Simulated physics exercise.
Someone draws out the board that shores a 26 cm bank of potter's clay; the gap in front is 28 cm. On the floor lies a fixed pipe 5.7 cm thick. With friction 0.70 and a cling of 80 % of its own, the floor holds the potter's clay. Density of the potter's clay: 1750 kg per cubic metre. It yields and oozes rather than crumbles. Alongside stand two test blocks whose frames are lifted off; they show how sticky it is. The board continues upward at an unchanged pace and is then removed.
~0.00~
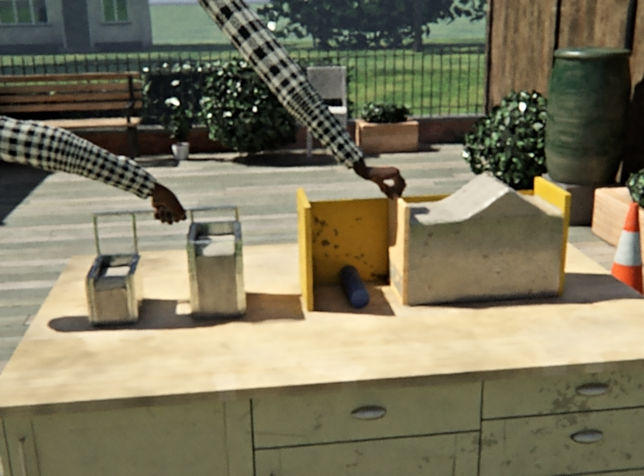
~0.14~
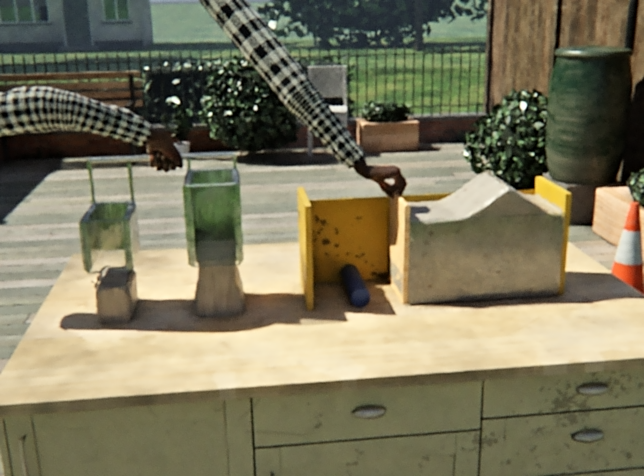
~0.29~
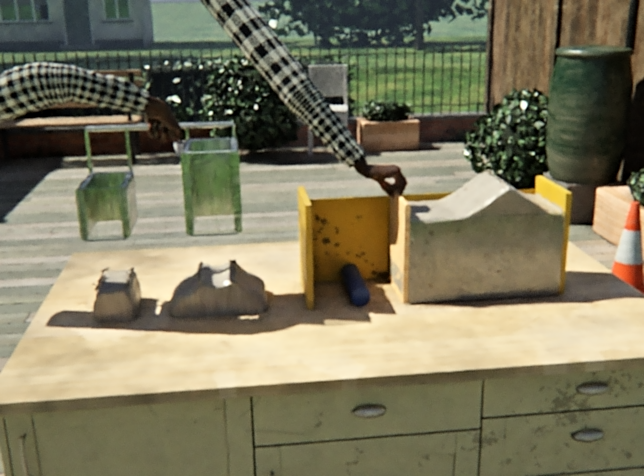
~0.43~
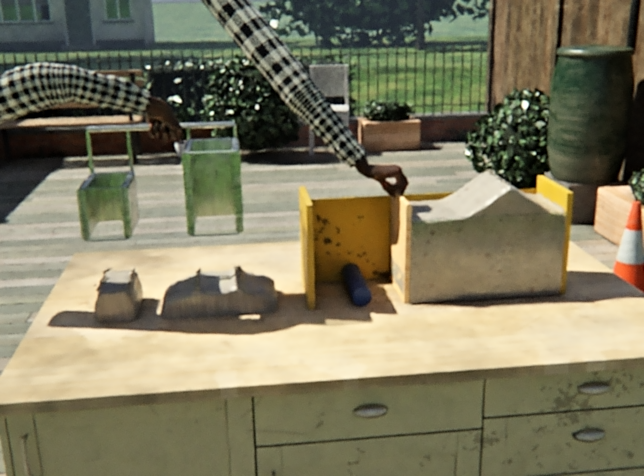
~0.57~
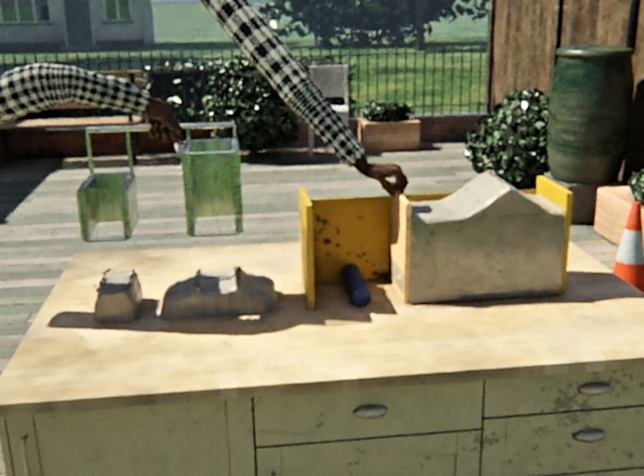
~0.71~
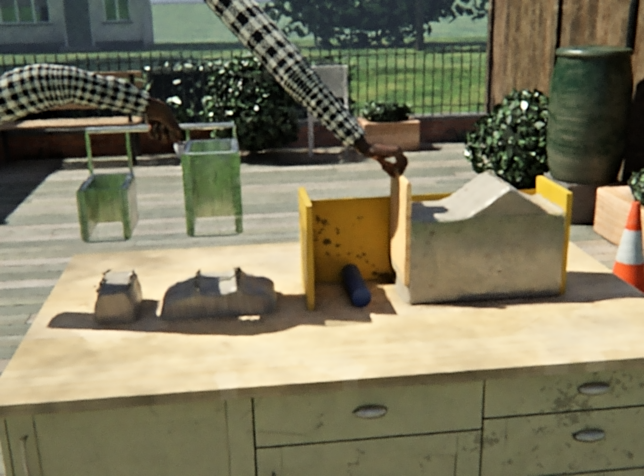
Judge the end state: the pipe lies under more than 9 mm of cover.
That is true.
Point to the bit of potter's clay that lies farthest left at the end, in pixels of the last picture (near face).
(329, 308) or thereabouts.
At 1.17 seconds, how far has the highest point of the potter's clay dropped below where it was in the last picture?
About 6.5 cm.
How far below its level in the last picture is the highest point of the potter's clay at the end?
Measured change: Some 7.5 cm.
After 0.92 s, the fallen stuff reaches 21 % of the way across and nothing lies on the pipe.
After 1.17 s, the fallen stuff reaches 54 % of the way across and 4.5 cm lies on the pipe.
After 1.42 s, the fallen stuff reaches 73 % of the way across and 5.4 cm lies on the pipe.
After 1.67 s, the fallen stuff reaches 85 % of the way across and 4.5 cm lies on the pipe.
After 1.72 s, the fallen stuff reaches 85 % of the way across and 4.5 cm lies on the pipe.
